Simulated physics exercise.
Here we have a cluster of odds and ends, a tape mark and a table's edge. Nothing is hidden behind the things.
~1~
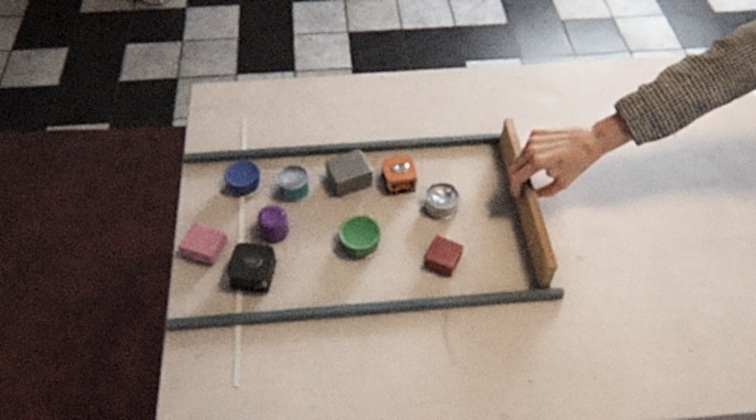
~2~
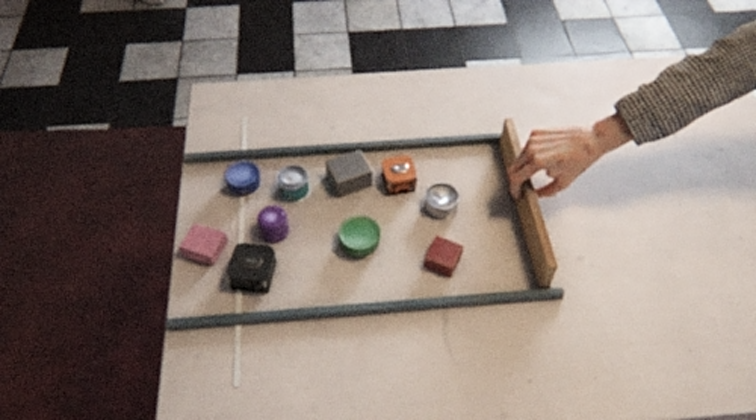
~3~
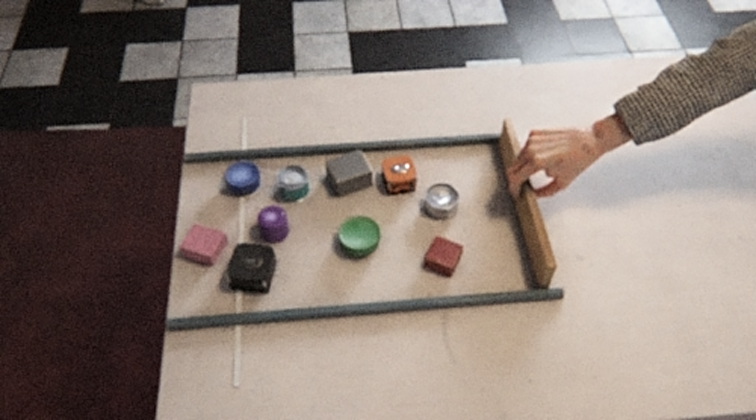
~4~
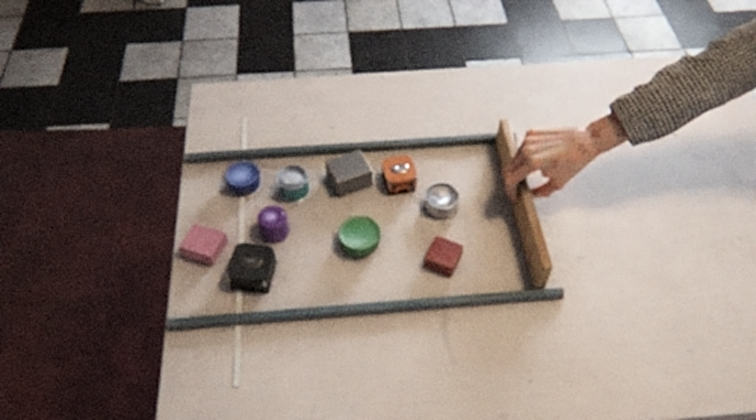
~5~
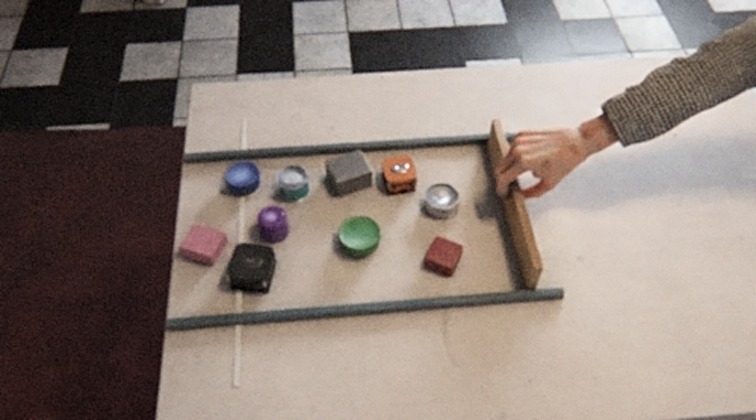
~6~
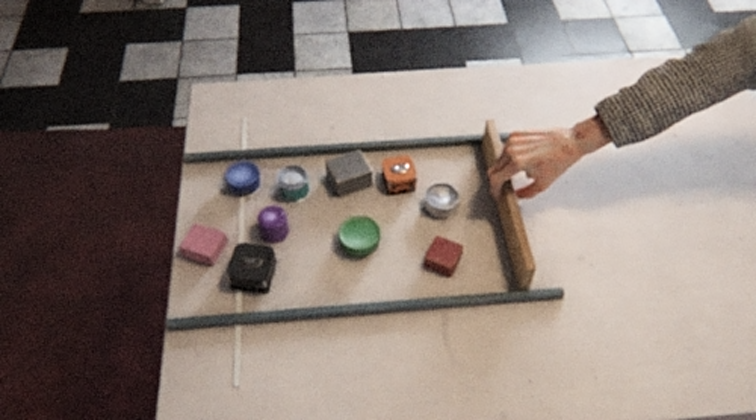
The video shows a hand holding a wooden board upright between two rails on a table, with small blocks, lids and tins scattered to its left. The hand slides the board slightly leftward, while the objects stay still.
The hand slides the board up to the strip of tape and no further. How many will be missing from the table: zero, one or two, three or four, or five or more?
The number that fall off is one or two.
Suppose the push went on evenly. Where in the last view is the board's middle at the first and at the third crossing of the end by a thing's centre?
Near (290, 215) and (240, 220).
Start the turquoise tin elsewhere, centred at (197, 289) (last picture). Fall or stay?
It drops off.
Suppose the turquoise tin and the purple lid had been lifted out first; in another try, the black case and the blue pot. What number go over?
It would be 1 and 1.
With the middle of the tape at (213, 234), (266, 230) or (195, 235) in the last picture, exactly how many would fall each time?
In that order 6, 1 and 6.
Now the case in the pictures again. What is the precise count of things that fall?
Exactly 2.
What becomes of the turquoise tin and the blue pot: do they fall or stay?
The turquoise tin drops off, the blue pot tumbles off.
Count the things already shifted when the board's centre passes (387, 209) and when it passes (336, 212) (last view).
At the one place 4, at the other 7.
Soon after, none off yet; pink block at rest near (204, 244); blue pot at rest near (244, 179); black case at rest near (252, 268).
At rest, the number that fall off is one or two; fallen, turquoise tin and blue pot.
